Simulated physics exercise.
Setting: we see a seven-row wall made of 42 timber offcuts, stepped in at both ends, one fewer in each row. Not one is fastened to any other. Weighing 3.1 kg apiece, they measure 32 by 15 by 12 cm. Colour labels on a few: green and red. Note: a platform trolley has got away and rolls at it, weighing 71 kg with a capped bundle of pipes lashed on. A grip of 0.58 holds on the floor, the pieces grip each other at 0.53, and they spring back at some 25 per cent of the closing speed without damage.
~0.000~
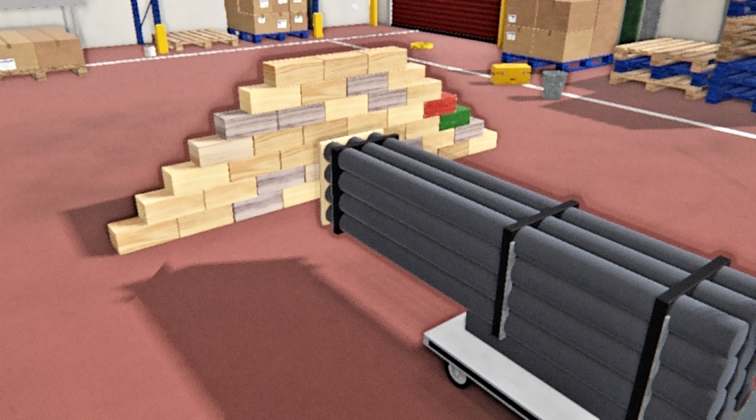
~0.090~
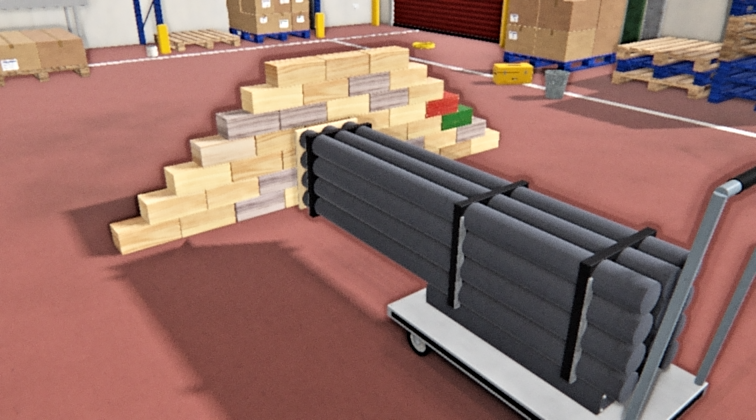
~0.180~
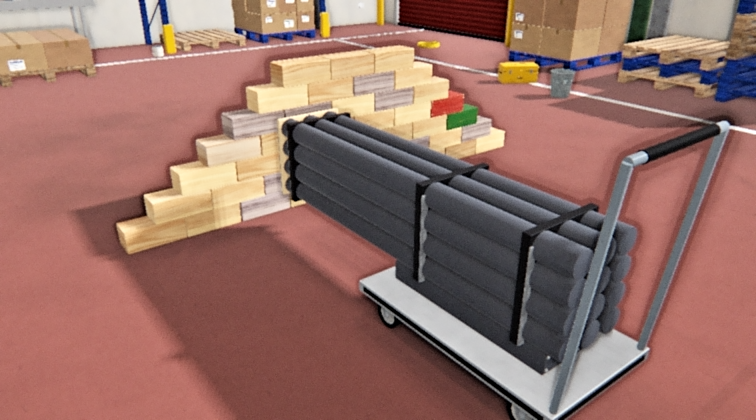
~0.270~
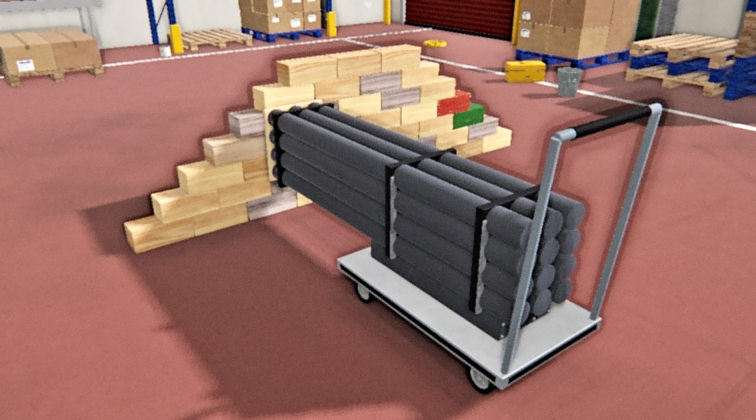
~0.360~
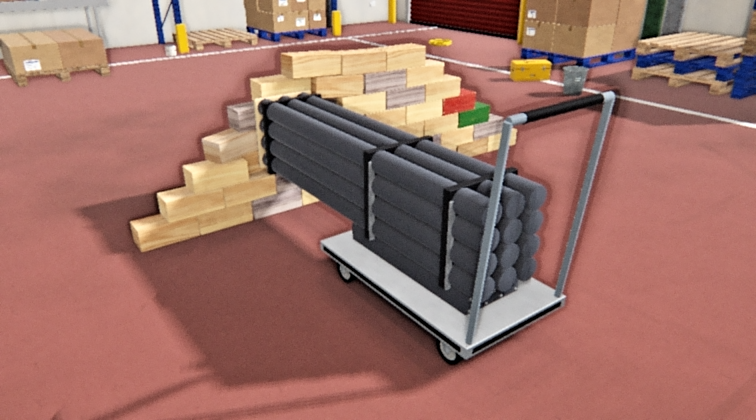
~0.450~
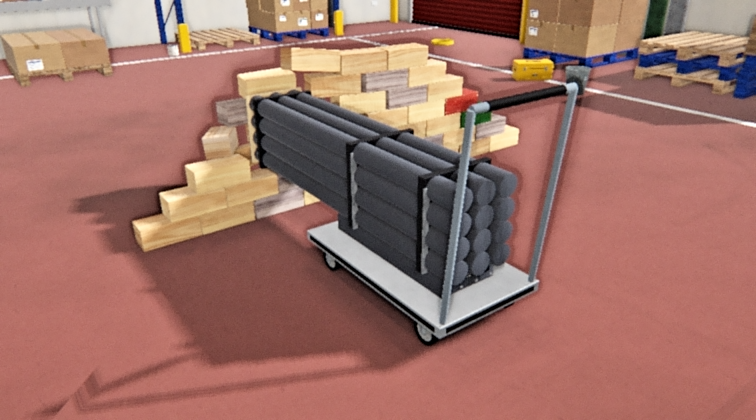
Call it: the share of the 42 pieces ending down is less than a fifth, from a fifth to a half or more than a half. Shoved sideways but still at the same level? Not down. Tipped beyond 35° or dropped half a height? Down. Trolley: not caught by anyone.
The share is from a fifth to a half.
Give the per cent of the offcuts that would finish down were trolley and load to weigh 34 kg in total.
I'd guess something like 40 per cent of them end down.
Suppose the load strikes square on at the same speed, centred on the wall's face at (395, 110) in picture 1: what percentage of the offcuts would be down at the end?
Result: Near 30 per cent down.
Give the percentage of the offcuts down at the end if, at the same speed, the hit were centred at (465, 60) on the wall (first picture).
In that case about 10 percent.
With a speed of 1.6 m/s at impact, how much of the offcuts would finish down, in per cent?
Roughly 40 per cent would end down.
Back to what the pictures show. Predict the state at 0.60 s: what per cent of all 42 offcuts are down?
15 %.
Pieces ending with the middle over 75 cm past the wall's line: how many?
About 8 of them.
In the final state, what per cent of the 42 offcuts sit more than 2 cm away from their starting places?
Moved: 50 per cent.
By 0.60 s, load 46 cm past the wall's line, still rolling; 7 of the 42 offcuts down.
By 0.94 s, load 92 cm past the wall's line, still rolling; 14 of the 42 offcuts down.
By 1.28 s, load 1.09 m past the wall's line, still rolling; 16 of the 42 offcuts down.
When it is over (3.2 s), load 1.17 m past the wall's line, stopped; 16 of the 42 offcuts down; red offcut unmoved; green offcut unmoved. That is 38 per cent. In pixels of the last frame, middles, red offcut near (455, 102), green offcut near (469, 115).
